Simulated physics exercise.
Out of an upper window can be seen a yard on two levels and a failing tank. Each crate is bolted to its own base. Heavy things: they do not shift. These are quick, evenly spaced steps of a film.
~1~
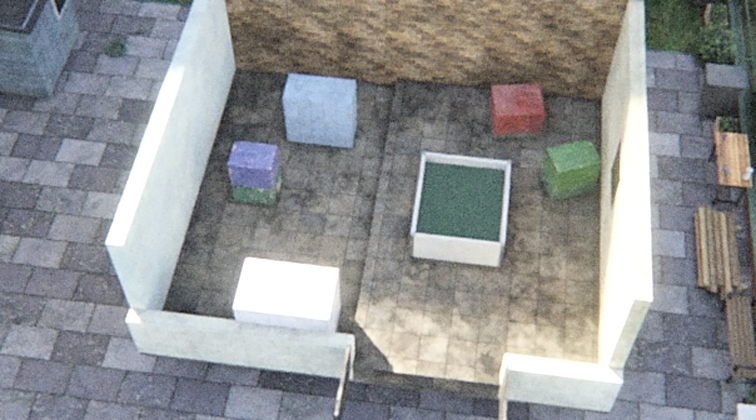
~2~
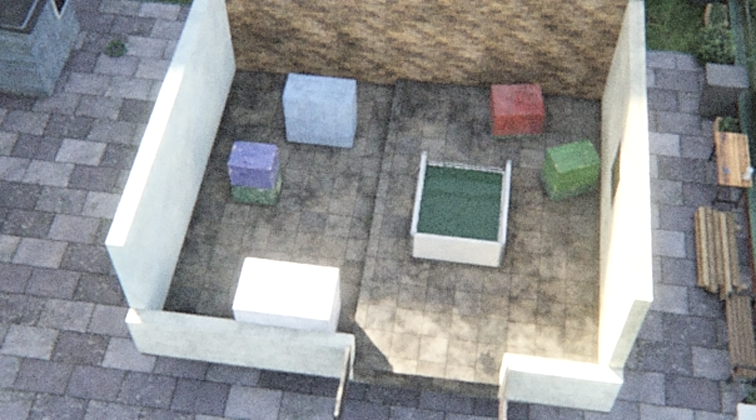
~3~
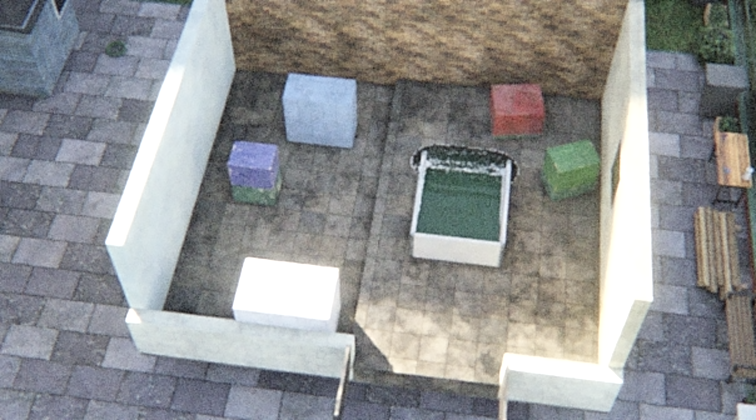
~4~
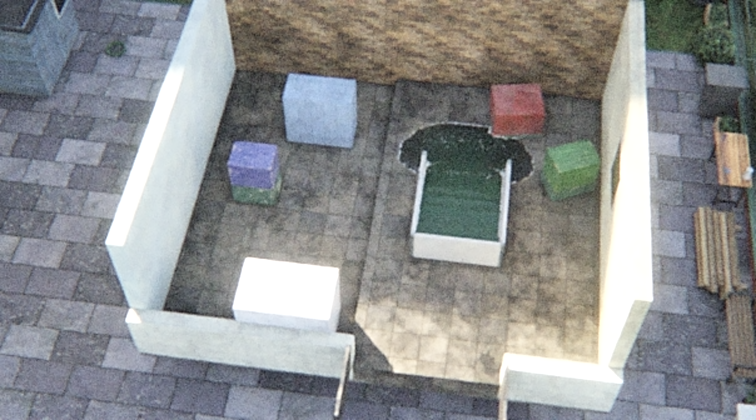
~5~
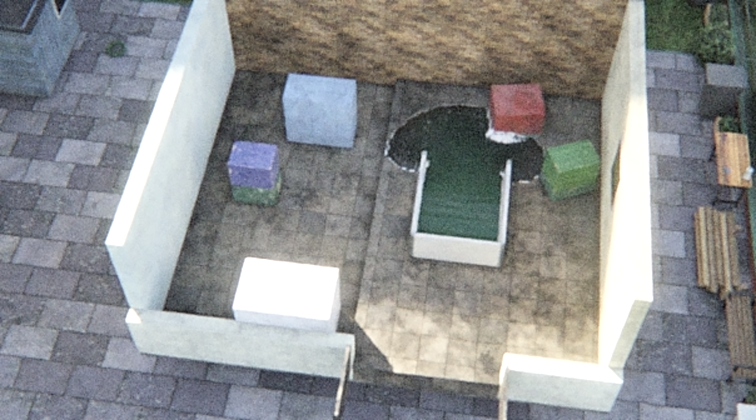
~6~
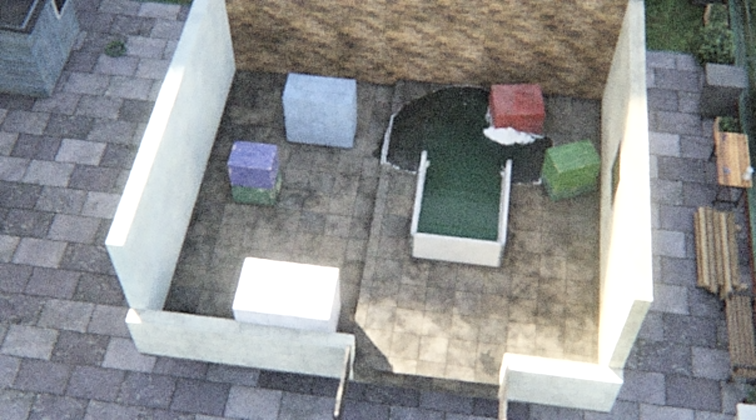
Dark green water poured out of the far side of a white-walled tank in a walled yard, spreading across the paving toward the back wall and reaching the red and green blocks, which stayed put.
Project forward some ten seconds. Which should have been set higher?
The red crate is flooded, the green crate is not flooded, the blue crate is not flooded.
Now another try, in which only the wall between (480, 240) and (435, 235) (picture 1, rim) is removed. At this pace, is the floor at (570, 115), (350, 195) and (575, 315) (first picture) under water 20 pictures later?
Well, the first one's left untouched, the second's left untouched, and the third's sodden.
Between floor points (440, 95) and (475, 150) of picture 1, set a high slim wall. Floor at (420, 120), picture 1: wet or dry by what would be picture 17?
By then the spot is wetted.
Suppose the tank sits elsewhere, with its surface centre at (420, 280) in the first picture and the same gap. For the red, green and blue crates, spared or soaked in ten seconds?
Well, the red crate gets swamped, the green crate avoids the flood, but the blue crate avoids the flood.
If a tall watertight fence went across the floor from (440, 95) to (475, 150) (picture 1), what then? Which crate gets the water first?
It is the one in red.
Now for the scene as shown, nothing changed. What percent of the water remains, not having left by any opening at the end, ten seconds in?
Estimate: Some 98 %.
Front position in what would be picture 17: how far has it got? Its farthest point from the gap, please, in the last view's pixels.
I'd go with roughly (290, 79).
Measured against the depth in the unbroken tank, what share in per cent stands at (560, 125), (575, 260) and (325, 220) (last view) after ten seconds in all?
My figures are about 6, 2 and 6 percent.
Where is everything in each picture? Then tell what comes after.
The first picture shows the tank at (462, 200) is whole and still.
In the second picture, water pours out on the tank's far side and has run to a hidden place.
In the third picture, water pours out on the tank's far side and has run to (423, 153).
In the fourth picture, water pours out on the tank's far side and has run to (514, 142).
In the fifth picture, the front is at (442, 109), out from the gap on the tank's far side.
In the sixth picture, the front is at (464, 90), out from the gap on the tank's far side.
A moment on, water covers 20 % of the floor; the red crate water round its plinth, the green crate water round its plinth, the blue crate not reached.
Next, water covers 25 % of the floor; the red crate water round its plinth, the green crate water round its plinth, the blue crate not reached.
Then, water covers 35 % of the floor; the red crate water round its plinth, the green crate water round its plinth, the blue crate not reached.
Later, water covers 55 % of the floor; the red crate water round its plinth, the green crate water round its plinth, the blue crate water round its plinth.
In the end, water covers 75 % of the floor; the red crate was topped, the green crate stayed above the water, the blue crate stayed above the water.
